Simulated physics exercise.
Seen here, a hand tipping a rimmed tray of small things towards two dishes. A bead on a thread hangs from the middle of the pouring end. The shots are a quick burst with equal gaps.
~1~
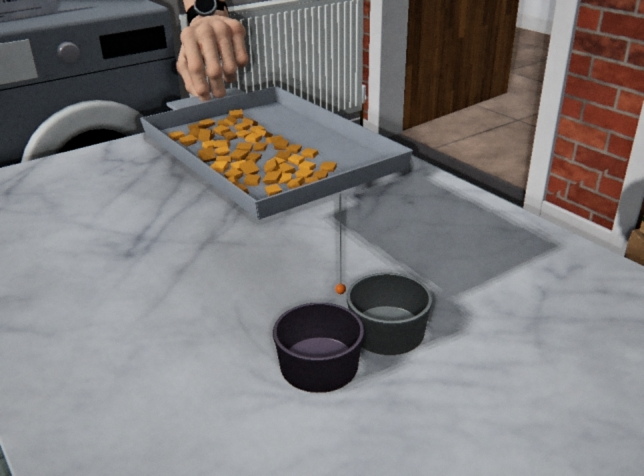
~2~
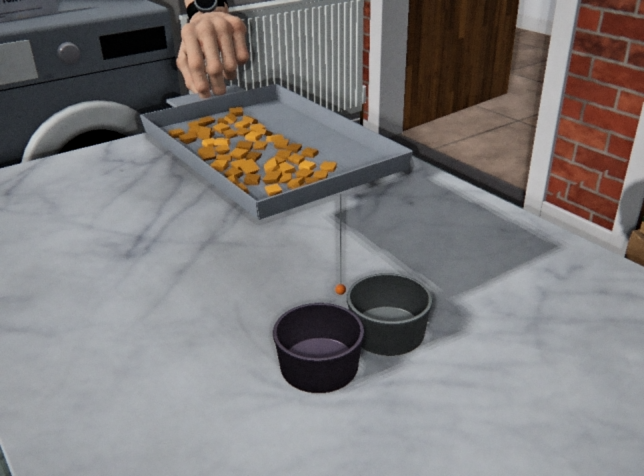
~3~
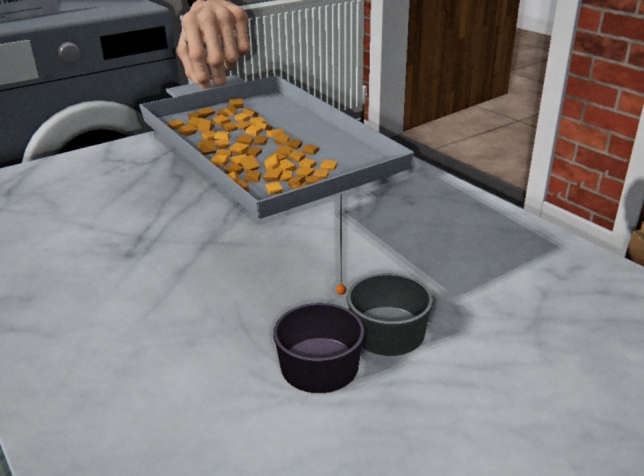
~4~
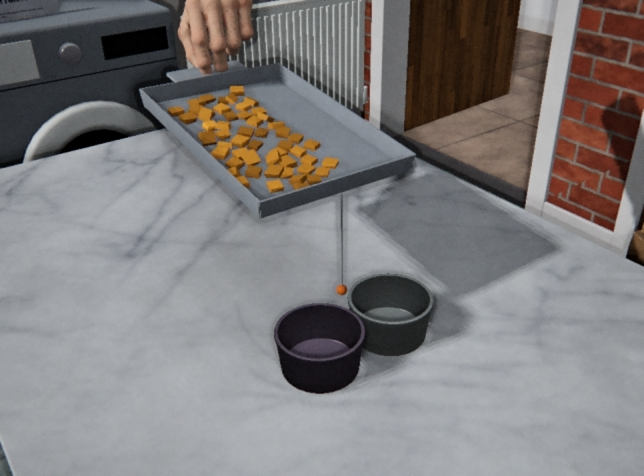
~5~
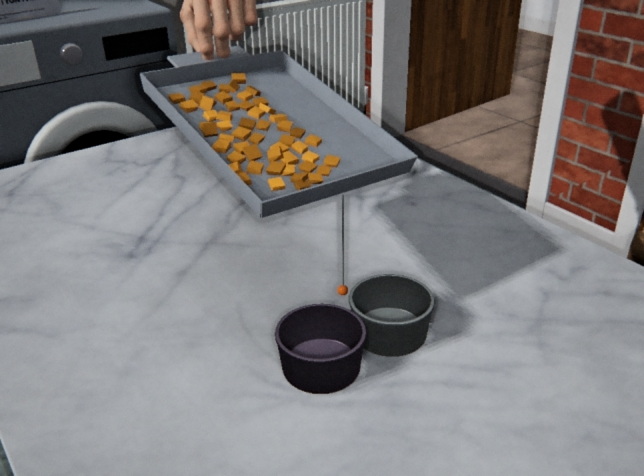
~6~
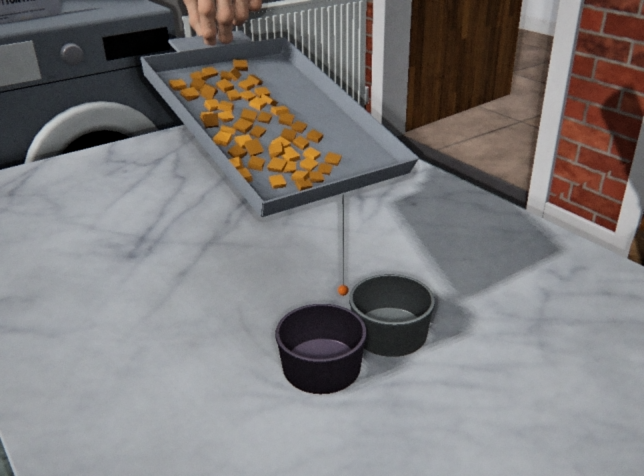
The footage shows a hand holding a gray rimmed tray of small orange crackers above a marble counter with two dark round dishes, gradually tilting it slightly toward the right corner while a small orange bead hangs nearly still.
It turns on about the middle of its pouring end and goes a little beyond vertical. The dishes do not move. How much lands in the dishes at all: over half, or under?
The two hold the larger part of the load.
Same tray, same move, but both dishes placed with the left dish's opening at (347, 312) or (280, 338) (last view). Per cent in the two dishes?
First some 40, then 20 per cent.
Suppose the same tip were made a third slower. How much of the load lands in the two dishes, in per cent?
Roughly 60 in a hundred.
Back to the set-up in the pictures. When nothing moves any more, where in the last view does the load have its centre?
Near (388, 336).
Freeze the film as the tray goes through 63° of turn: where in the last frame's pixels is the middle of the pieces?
At about (334, 160).
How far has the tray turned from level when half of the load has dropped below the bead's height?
At about 110°.
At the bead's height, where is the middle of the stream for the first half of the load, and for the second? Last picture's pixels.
At about (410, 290), then at (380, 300).
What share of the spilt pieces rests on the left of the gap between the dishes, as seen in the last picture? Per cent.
Roughly 10 in a hundred.
Shortly afterwards, tray tipped steeply; all but a few on the tray; only a few in the air.
Next, tray tipped past a quarter turn; near half on the tray; only a few in the left dish; near a quarter in the right dish; a little outside both; near a quarter in the air.
Some moments later, tray tipped past a quarter turn; near a quarter in the left dish; near half in the right dish; near a quarter outside both.
In the end, tray tipped past a quarter turn; near a quarter in the left dish; near half in the right dish; near a quarter outside both.
